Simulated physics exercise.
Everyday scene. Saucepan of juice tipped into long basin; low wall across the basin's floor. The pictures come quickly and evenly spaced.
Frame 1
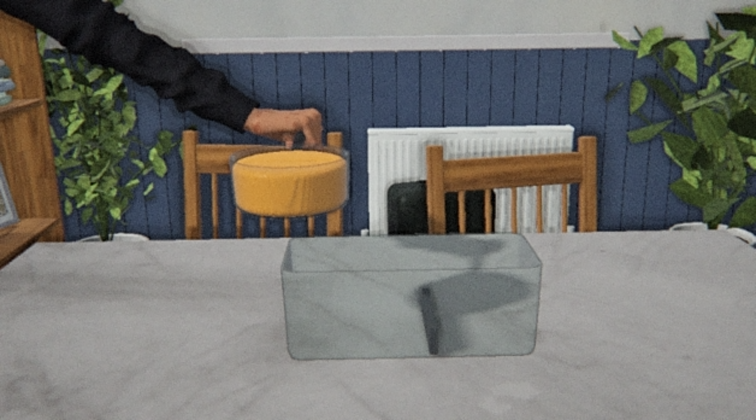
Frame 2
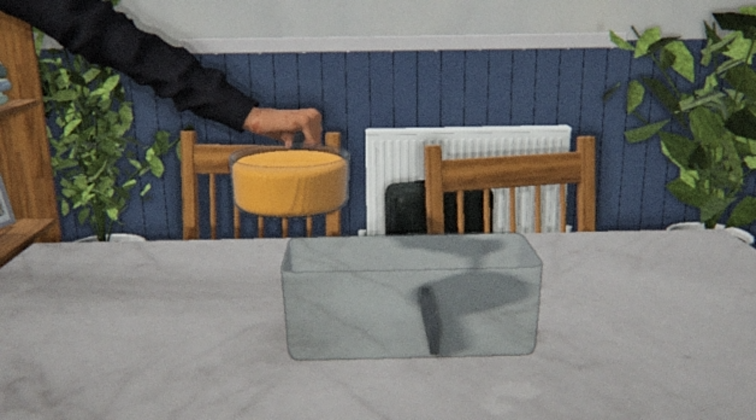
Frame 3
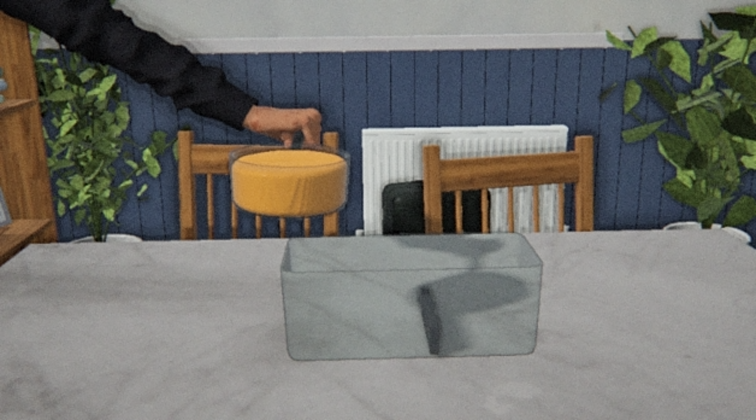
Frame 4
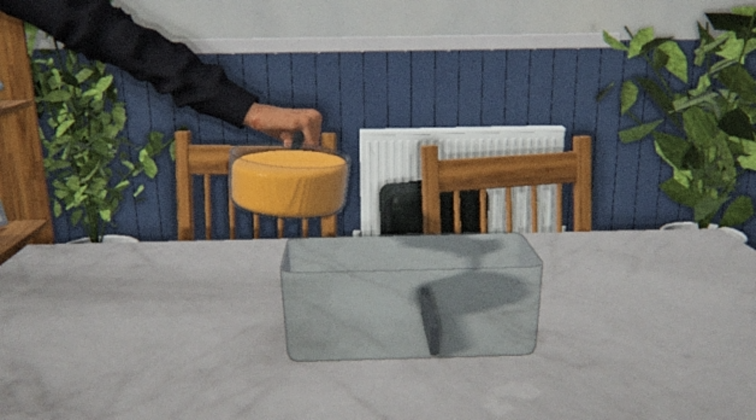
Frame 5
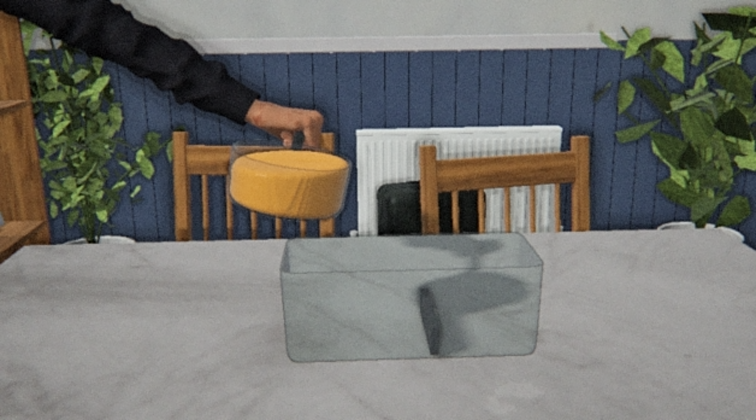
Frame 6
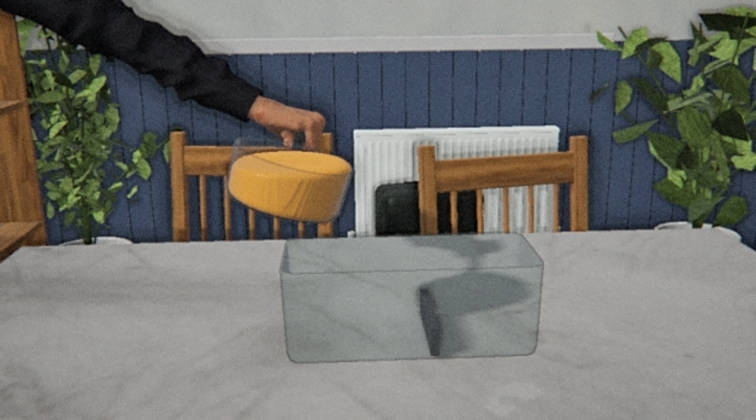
A hand slowly tilting a clear round pan of orange juice rightward above a long, clear basin on a marble table.
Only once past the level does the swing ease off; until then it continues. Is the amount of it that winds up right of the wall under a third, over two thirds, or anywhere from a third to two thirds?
In the end it is under a third.
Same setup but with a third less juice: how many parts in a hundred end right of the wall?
It should come out close to 5 per cent.
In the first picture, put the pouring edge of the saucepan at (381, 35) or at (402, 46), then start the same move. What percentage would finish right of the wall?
You'd get around 60 per cent and then around 70 per cent.
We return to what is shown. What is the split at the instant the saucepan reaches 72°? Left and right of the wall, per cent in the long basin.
Split is about 30 % to the left and 0 % to the right.
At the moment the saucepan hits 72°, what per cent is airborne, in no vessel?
Roughly 30 percent.
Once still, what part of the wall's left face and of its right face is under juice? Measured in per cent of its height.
Once still, it is 80 % on the left and 20 % on the right.
A moment on, the saucepan is tipped part way and 40 per cent is still to pour, 28 is left of the wall and 0 right of it.
Next, the saucepan is tipped right over and 7 per cent is still to pour, 86 is left of the wall and 3 right of it.
Then the saucepan is tipped right over and 0 per cent is still to pour, 87 is left of the wall and 12 right of it.
Later the saucepan is tipped right over and 0 per cent is still to pour, 86 is left of the wall and 13 right of it.
In the end 86 per cent lies left of the wall, 13 right of it and 0 outside.
